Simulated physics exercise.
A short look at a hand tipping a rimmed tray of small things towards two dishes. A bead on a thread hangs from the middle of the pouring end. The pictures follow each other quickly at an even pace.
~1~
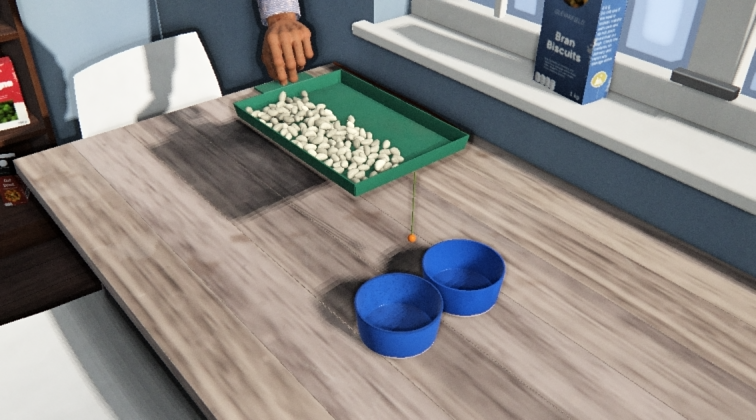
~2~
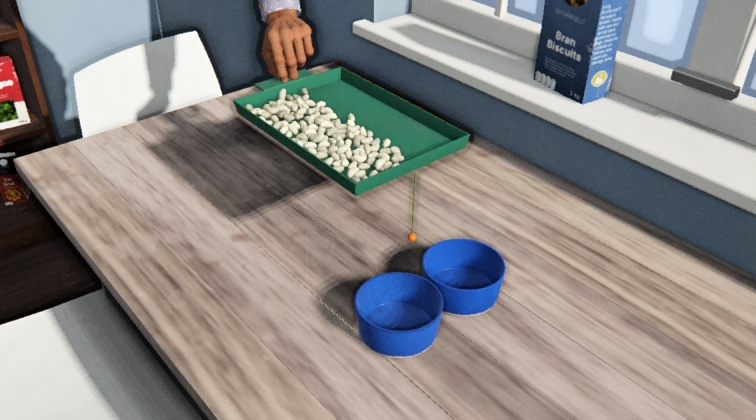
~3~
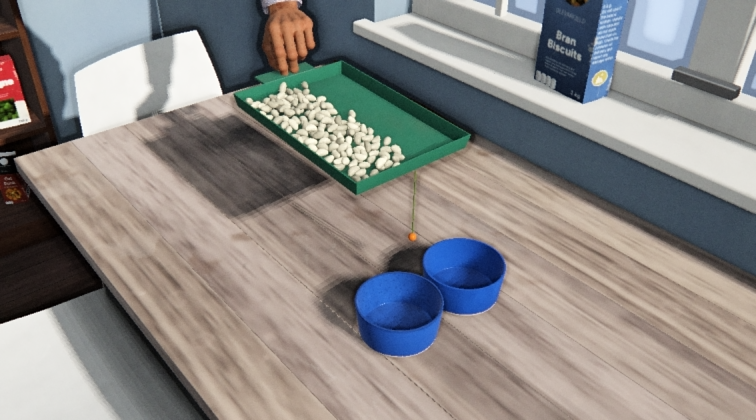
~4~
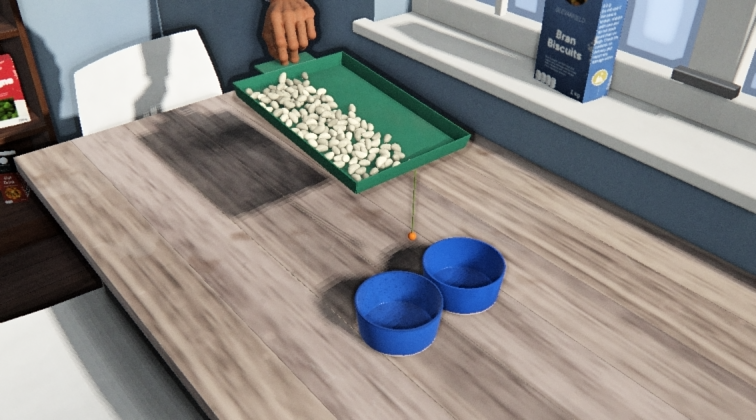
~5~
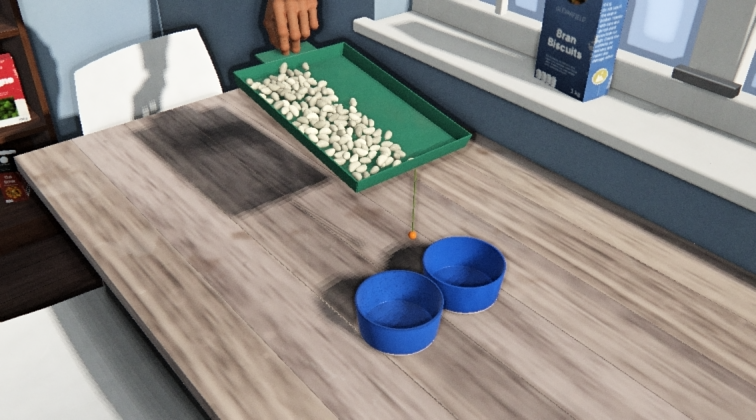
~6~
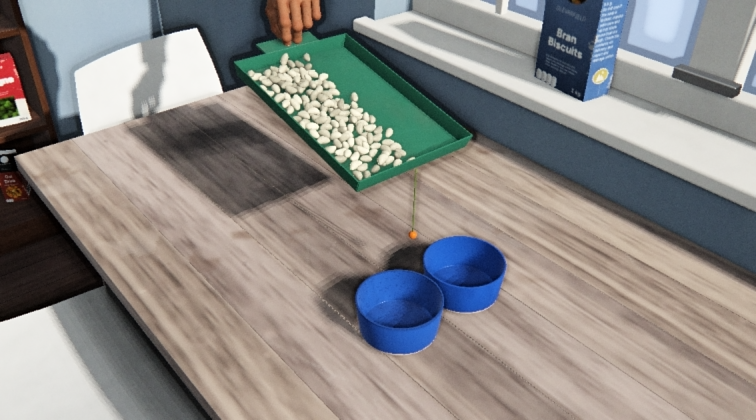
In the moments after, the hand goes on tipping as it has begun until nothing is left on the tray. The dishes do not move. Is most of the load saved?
In the dishes lies more than half of it.
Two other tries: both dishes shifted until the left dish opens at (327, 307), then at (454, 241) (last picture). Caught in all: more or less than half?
The first try: The smaller part. The second: Not half.
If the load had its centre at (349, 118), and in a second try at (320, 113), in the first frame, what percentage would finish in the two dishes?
First some 80, then 80 per cent.
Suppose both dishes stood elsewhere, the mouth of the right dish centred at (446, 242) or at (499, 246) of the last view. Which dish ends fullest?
At the first place the right-hand dish, at the second the dish on the left.
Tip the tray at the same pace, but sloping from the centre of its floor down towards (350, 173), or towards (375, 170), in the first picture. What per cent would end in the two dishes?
Near 20 % and 70 %.
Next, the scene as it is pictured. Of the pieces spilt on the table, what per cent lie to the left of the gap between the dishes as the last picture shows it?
It comes to 10 per cent or so.
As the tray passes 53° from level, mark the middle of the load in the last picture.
At about (393, 128).
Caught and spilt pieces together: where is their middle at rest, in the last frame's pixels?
At about (455, 290).
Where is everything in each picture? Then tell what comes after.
Corners of the pouring end near (356, 182) and (465, 135), level; middle of the load near (329, 134), white beans; left dish near (428, 338); right dish near (492, 297); bead on its thread near (412, 238), in the first frame.
Corners of the pouring end near (356, 181) and (466, 134), level; middle of the load near (330, 132), in the second frame.
Corners of the pouring end near (357, 181) and (466, 134), tipped barely, level across its low end; middle of the load near (330, 128), in the third frame.
Corners of the pouring end near (357, 180) and (467, 134), tipped a little, level across its low end; middle of the load near (330, 123), in the fourth frame.
Corners of the pouring end near (358, 179) and (468, 134), tipped a little, level across its low end; middle of the load near (331, 117), in the fifth frame.
Corners of the pouring end near (359, 179) and (469, 134), tipped a little, level across its low end; middle of the load near (332, 112); left dish near (429, 334); right dish near (493, 294), in the sixth frame.
Shortly afterwards, tray tipped steeply; all but a few on the tray; only a few in the air.
Next, tray tipped right over; all but a few on the tray; only a few in the left dish; only a few in the right dish; only a few outside both.
Some moments later, tray tipped past a quarter turn; near a third in the left dish; near half in the right dish; a little outside both; only a few in the air.
In the end, tray tipped past a quarter turn; near a third in the left dish; near half in the right dish; a little outside both; only a few in the air.
